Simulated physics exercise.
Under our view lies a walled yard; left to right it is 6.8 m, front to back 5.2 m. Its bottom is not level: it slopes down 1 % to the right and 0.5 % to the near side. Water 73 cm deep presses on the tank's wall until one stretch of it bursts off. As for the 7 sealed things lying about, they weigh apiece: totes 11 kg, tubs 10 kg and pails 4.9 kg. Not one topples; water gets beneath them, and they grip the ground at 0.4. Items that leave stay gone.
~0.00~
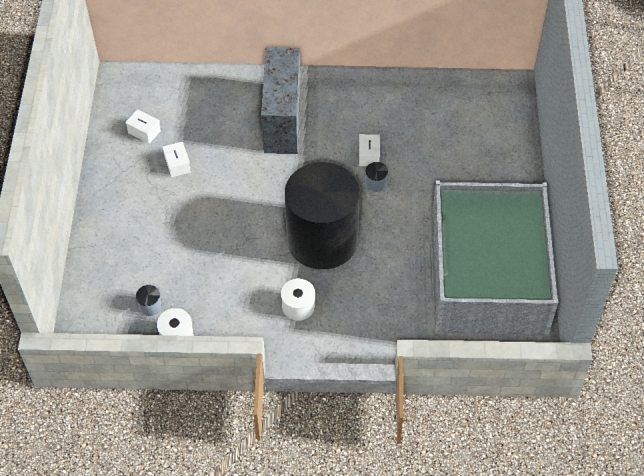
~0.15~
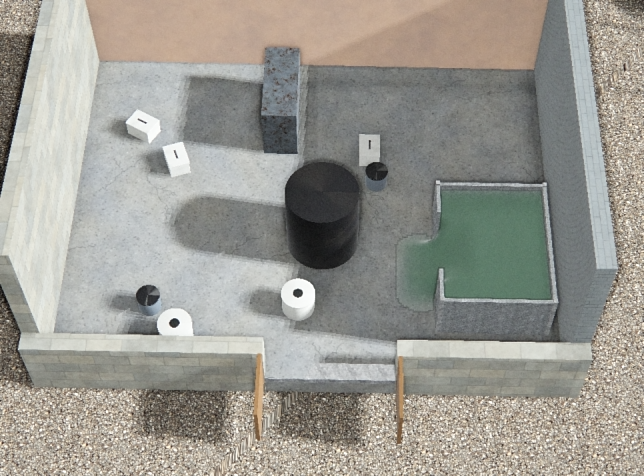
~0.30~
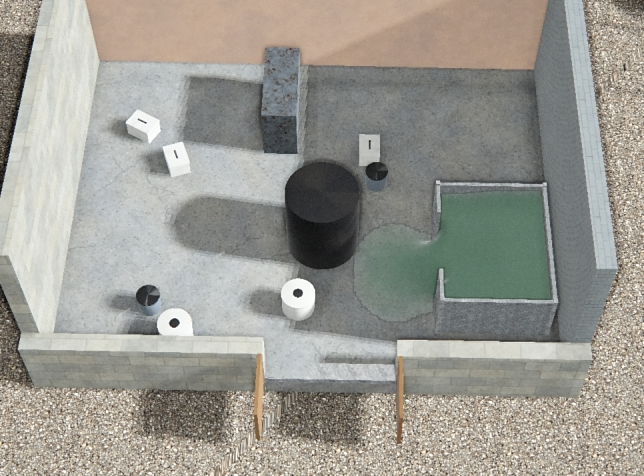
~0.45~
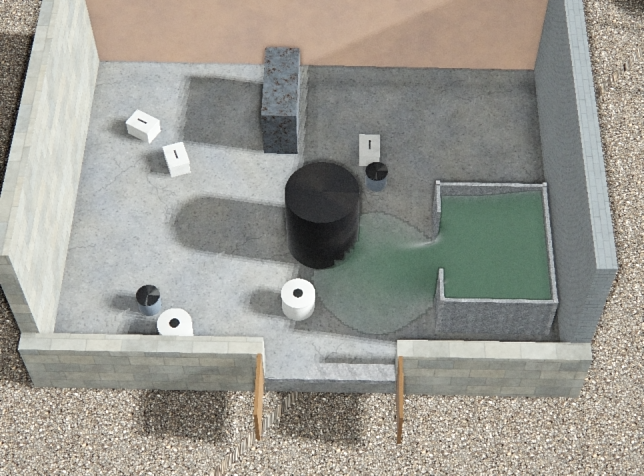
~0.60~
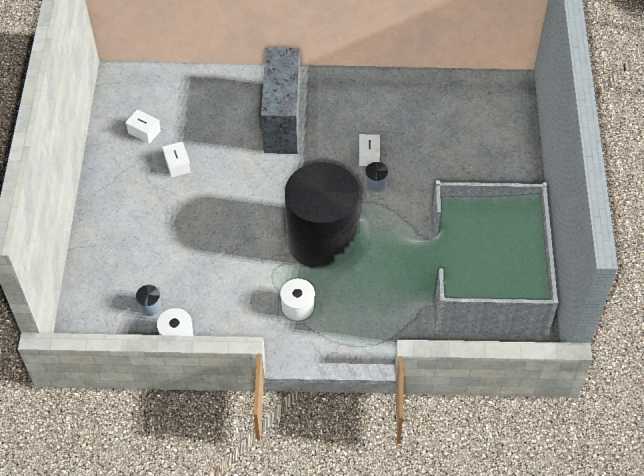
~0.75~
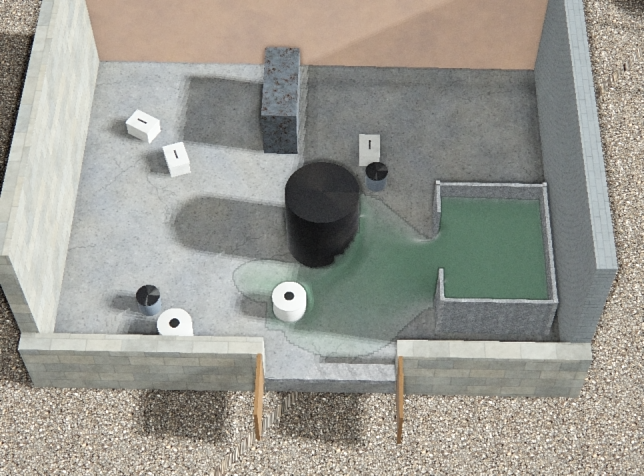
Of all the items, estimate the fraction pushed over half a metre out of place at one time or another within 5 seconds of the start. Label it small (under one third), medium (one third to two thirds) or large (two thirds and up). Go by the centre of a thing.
Large.
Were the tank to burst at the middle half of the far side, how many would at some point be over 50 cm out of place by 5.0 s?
So the tally would be 0.
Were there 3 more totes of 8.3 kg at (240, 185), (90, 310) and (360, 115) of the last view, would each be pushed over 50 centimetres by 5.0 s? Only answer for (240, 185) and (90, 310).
Well, in turn they are below that and above that.
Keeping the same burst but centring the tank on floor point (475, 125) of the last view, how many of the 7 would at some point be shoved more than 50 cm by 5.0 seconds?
So the tally would be 3.
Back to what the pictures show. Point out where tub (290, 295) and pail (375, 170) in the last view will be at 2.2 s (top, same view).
Estimated pixels: (99, 314) and (448, 118).
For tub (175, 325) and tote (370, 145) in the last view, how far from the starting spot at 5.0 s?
200 cm, then 100 cm.
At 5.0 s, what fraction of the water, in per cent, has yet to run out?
84 % or so.
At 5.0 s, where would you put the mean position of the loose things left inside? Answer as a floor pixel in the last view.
About (239, 148).
After 1.1 s 1 of 7 are over 50 cm from their spots; 0 afloat.
After 2.2 s 5 of 7 are over 50 cm from their spots; 3 afloat.
After 3.5 s 5 of 7 are over 50 cm from their spots; 3 afloat.
After 5.0 s 5 of 7 are over 50 cm from their spots, and 5 have been at some point; 1 afloat.
